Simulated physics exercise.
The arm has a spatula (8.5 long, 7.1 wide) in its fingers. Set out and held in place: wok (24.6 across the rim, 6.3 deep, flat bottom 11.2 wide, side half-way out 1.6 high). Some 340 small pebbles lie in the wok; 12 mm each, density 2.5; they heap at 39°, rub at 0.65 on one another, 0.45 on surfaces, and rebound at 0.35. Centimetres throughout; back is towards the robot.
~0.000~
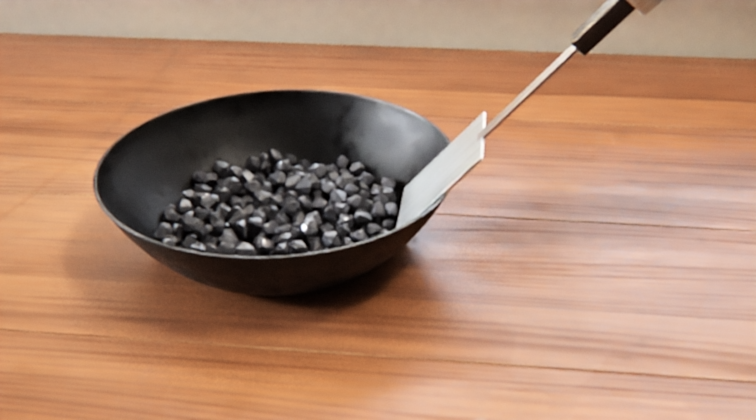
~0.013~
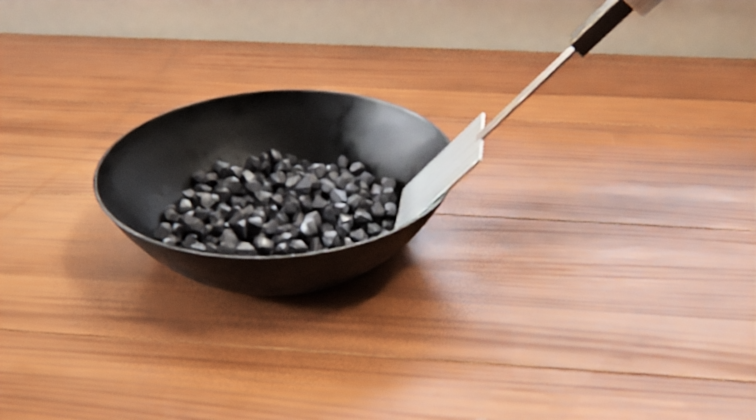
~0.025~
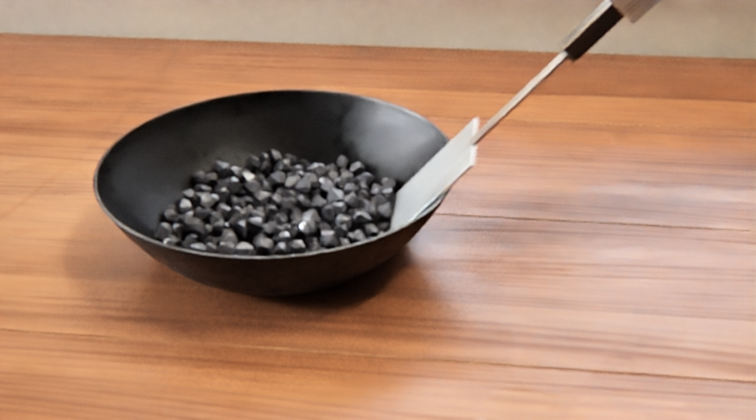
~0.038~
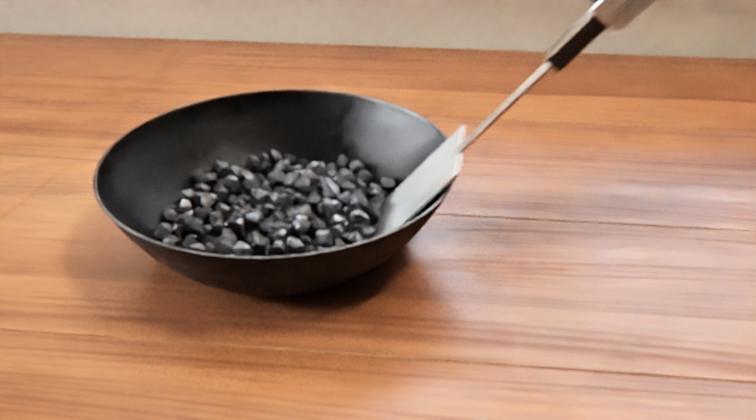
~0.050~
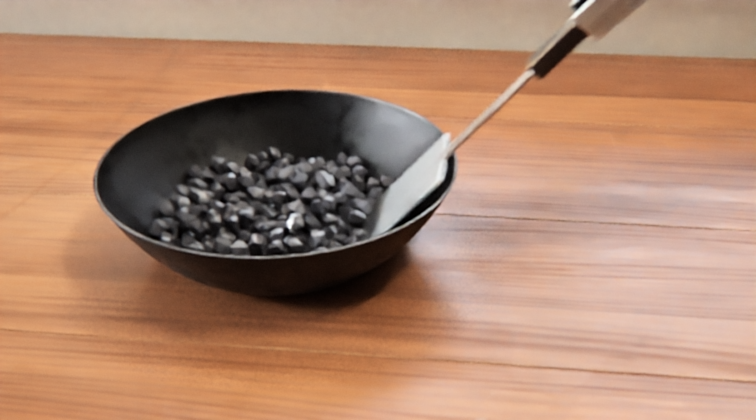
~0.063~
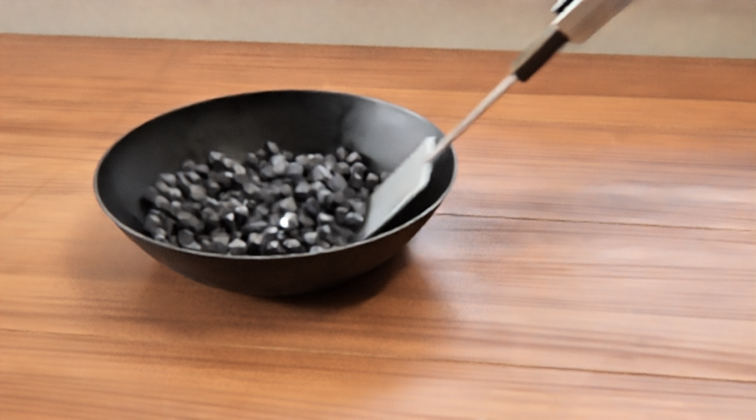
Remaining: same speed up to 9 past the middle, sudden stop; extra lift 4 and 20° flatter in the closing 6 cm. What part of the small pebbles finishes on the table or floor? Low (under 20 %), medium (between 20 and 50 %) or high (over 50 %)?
On the table or floor the share is medium, between 20 and 50 %.
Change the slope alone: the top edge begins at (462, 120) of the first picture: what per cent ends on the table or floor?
About 30 per cent.
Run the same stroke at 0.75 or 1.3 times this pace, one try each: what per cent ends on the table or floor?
Some 30 and 40 per cent.
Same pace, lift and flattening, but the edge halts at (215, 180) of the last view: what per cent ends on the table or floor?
Some 0 per cent.
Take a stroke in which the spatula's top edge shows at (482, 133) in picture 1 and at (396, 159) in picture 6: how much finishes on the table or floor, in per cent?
About 40 per cent.
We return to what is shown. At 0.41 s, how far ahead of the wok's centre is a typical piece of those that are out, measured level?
Roughly 20 cm.
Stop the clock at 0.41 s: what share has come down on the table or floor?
Some 10 per cent.
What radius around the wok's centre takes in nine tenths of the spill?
Roughly 35 cm.
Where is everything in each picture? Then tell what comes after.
The spatula top edge at (484, 134), sloping 49°; upper third of the load around (283, 212), from x 165 to 395, top at y 155; 338 in the wok, in the first frame.
The spatula top edge at (482, 135), sloping 49°; upper third of the load around (283, 212), from x 165 to 390, top at y 155, in the second frame.
The spatula top edge at (475, 140), sloping 49°; upper third of the load around (285, 212), from x 165 to 390, top at y 155, in the third frame.
The spatula top edge at (460, 149), sloping 49°; upper third of the load around (283, 211), from x 165 to 390, top at y 155, in the fourth frame.
The spatula top edge at (444, 156), sloping 49°; upper third of the load around (279, 207), from x 160 to 390, top at y 155, in the fifth frame.
The spatula top edge at (429, 159), sloping 49°; upper third of the load around (269, 197), from x 150 to 390, top at y 150; 338 in the wok, in the sixth frame.
After 0.12 s, sloping 49°, highest piece 7 above the table; 338 in the wok.
After 0.18 s, sloping 43°, highest piece 7 above the table; 338 in the wok.
After 0.41 s, sloping 29°, highest piece 14 above the table; 220 in the wok, 36 on the table or floor, 82 on the blade or in flight.
After 1.46 s, sloping 29°, highest piece 7 above the table; 220 in the wok, 118 on the table or floor.
In the end, 220 in the wok, 118 on the table or floor. That is 35 % on the table or floor.
